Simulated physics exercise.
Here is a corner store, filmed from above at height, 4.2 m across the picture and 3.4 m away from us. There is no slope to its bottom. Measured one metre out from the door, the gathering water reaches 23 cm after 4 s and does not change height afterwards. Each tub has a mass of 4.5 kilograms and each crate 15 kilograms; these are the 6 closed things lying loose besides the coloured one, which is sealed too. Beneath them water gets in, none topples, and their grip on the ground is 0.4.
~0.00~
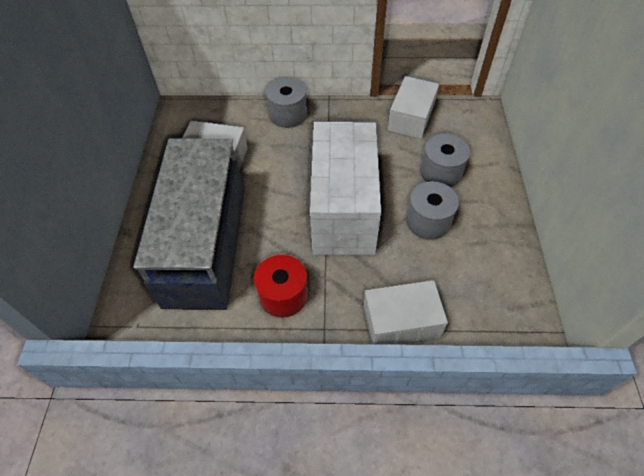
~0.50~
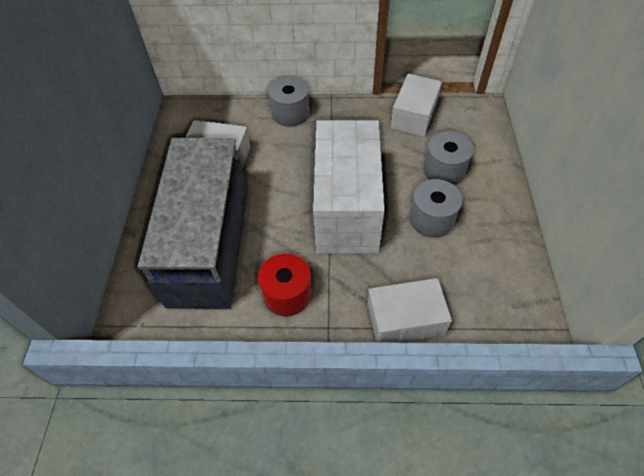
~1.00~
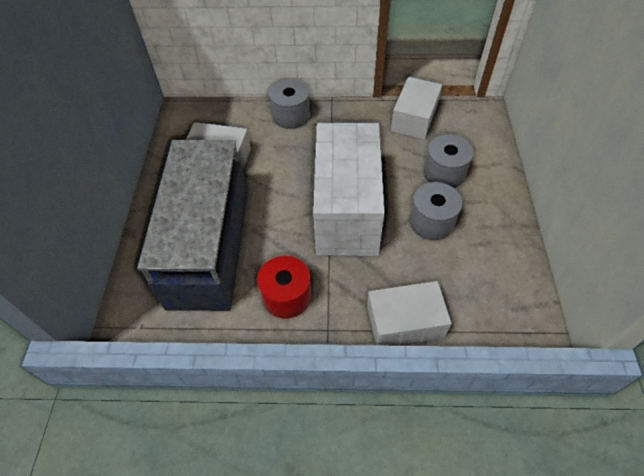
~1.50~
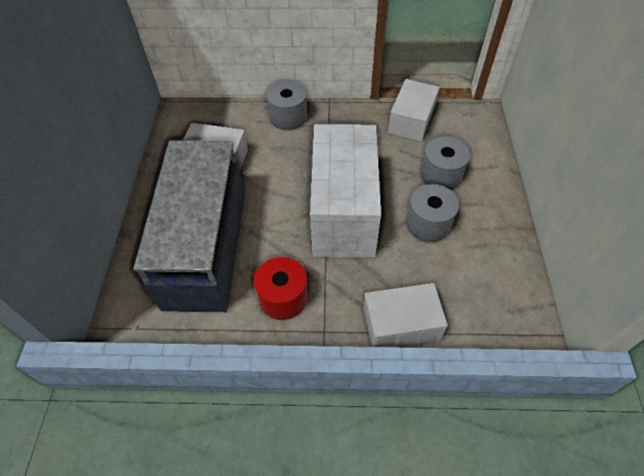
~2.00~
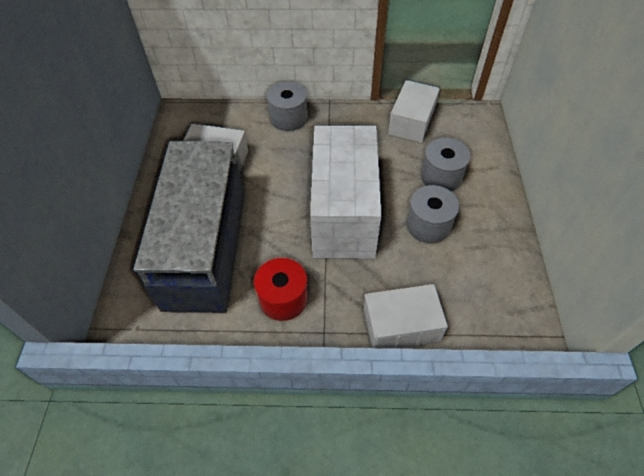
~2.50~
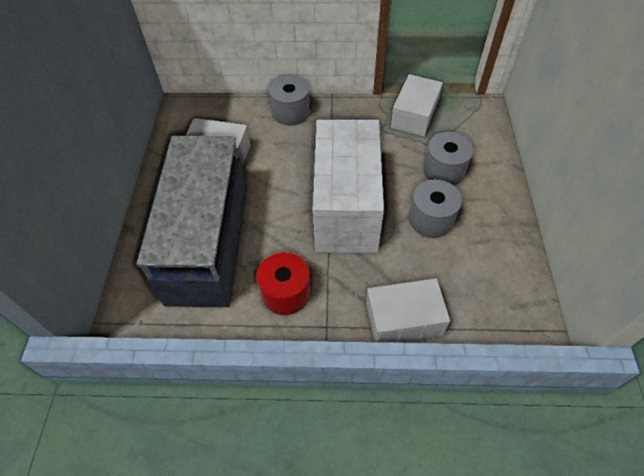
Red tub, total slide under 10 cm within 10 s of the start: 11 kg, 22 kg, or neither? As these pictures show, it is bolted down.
I think both options fail.
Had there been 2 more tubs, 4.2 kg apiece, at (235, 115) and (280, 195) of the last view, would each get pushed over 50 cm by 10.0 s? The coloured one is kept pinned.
Results: Threshold exceeded; threshold not reached.
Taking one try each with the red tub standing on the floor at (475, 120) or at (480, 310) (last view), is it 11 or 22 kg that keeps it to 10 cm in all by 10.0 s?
Taking them in turn, neither mass keeps it, and neither mass keeps it.
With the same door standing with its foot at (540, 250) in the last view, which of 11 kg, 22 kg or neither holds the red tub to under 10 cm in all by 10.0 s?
In that case neither weight holds it.
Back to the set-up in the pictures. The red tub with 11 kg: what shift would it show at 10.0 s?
About 120 cm.
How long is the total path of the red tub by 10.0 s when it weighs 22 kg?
The total path comes to around 30 cm.
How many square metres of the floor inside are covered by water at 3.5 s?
At that time the wet patch spans about 2.5 m2.
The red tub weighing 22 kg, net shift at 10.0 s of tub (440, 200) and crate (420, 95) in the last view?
Net displacement, in order: 140 cm; 250 cm.
After 3.5 s the red tub would be 0 cm from its start with 11 kg and 0 cm from its start with 22 kg; 0 cm of water round it then.
After 4.5 s the red tub would be 0 cm from its start with 11 kg and 0 cm from its start with 22 kg; 0 cm of water round it then.
After 7.0 s the red tub would be 20 cm from its start with 11 kg and 7 cm from its start with 22 kg; 5 cm of water round it then.
After 10.0 s the red tub would be 129 cm from its start with 11 kg and 29 cm from its start with 22 kg; 9 cm of water round it then.
